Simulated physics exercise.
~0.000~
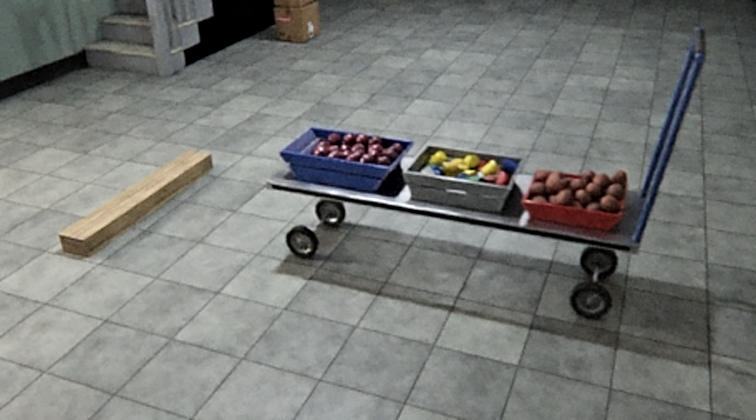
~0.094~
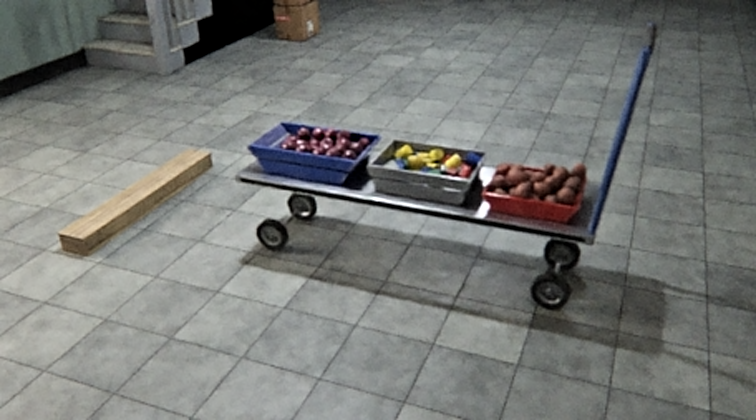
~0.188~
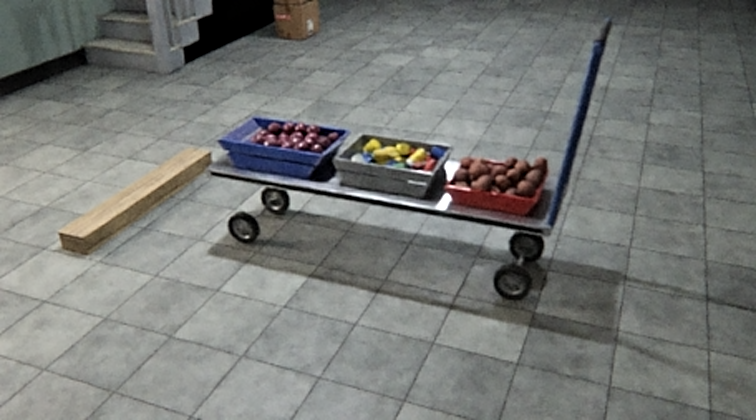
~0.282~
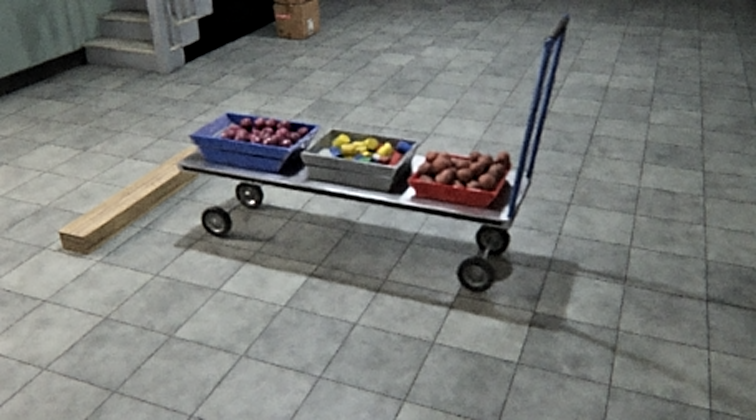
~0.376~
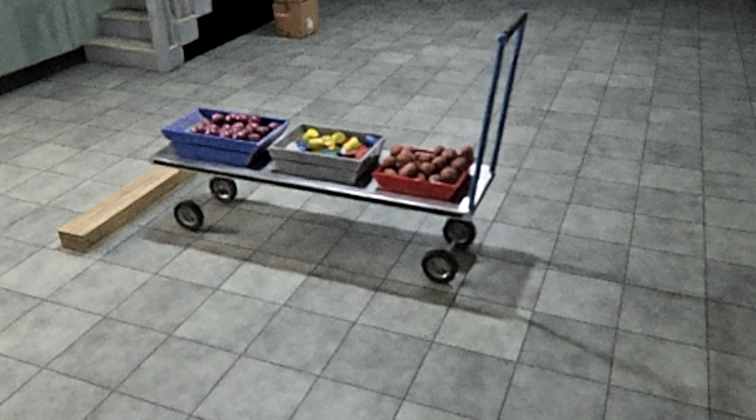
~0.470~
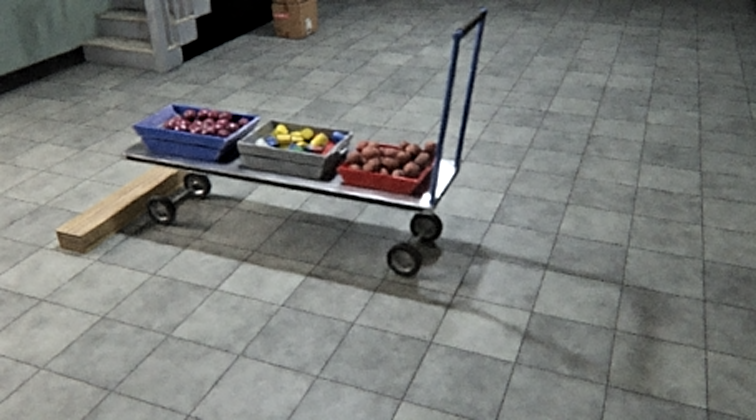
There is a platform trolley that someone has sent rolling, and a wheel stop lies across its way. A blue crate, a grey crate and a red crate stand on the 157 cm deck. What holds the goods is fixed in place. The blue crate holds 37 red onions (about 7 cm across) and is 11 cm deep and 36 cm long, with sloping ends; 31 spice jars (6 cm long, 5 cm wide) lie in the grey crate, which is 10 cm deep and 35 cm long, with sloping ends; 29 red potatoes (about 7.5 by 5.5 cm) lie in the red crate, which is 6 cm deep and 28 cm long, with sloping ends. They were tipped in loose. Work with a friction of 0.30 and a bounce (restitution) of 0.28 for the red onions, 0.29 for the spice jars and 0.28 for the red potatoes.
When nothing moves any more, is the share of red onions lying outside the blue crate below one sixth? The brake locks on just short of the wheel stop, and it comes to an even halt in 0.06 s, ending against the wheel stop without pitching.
Spillage stays beneath one sixth.
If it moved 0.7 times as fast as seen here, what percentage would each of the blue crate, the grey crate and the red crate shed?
Blue crate 0, grey crate 0, red crate 10 per cent.
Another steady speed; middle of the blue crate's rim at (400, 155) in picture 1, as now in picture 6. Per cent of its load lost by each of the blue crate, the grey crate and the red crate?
In that case you'd see blue crate at 20, grey crate at 0 and red crate at 40 percent.
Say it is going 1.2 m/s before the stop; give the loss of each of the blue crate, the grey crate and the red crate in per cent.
Blue crate 0 %, grey crate 0 %, red crate 10 %.
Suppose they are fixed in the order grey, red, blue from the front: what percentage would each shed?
With that order the blue crate sheds 10 per cent of its load, the grey crate 0 per cent, and the red crate 30 per cent.
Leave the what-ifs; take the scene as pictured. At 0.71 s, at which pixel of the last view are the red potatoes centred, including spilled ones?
(352, 153).
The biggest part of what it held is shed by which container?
The red crate is the one.
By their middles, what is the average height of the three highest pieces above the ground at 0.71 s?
60 cm.
After 0.49 s, braking starts.
After 0.59 s, the blue crate has all 37, the grey crate has all 31 and the red crate is down by 1 of 29.
After 0.71 s, the blue crate is down by 2 of 37, the grey crate has all 31 and the red crate is down by 5 of 29.
After 0.94 s, the blue crate is down by 3 of 37, the grey crate has all 31 and the red crate is down by 7 of 29.
Final count (at 1.45 s), the blue crate is down by 3 of 37, the grey crate has all 31 and the red crate is down by 8 of 29. Asked share, 3 of 37, 8 per cent.
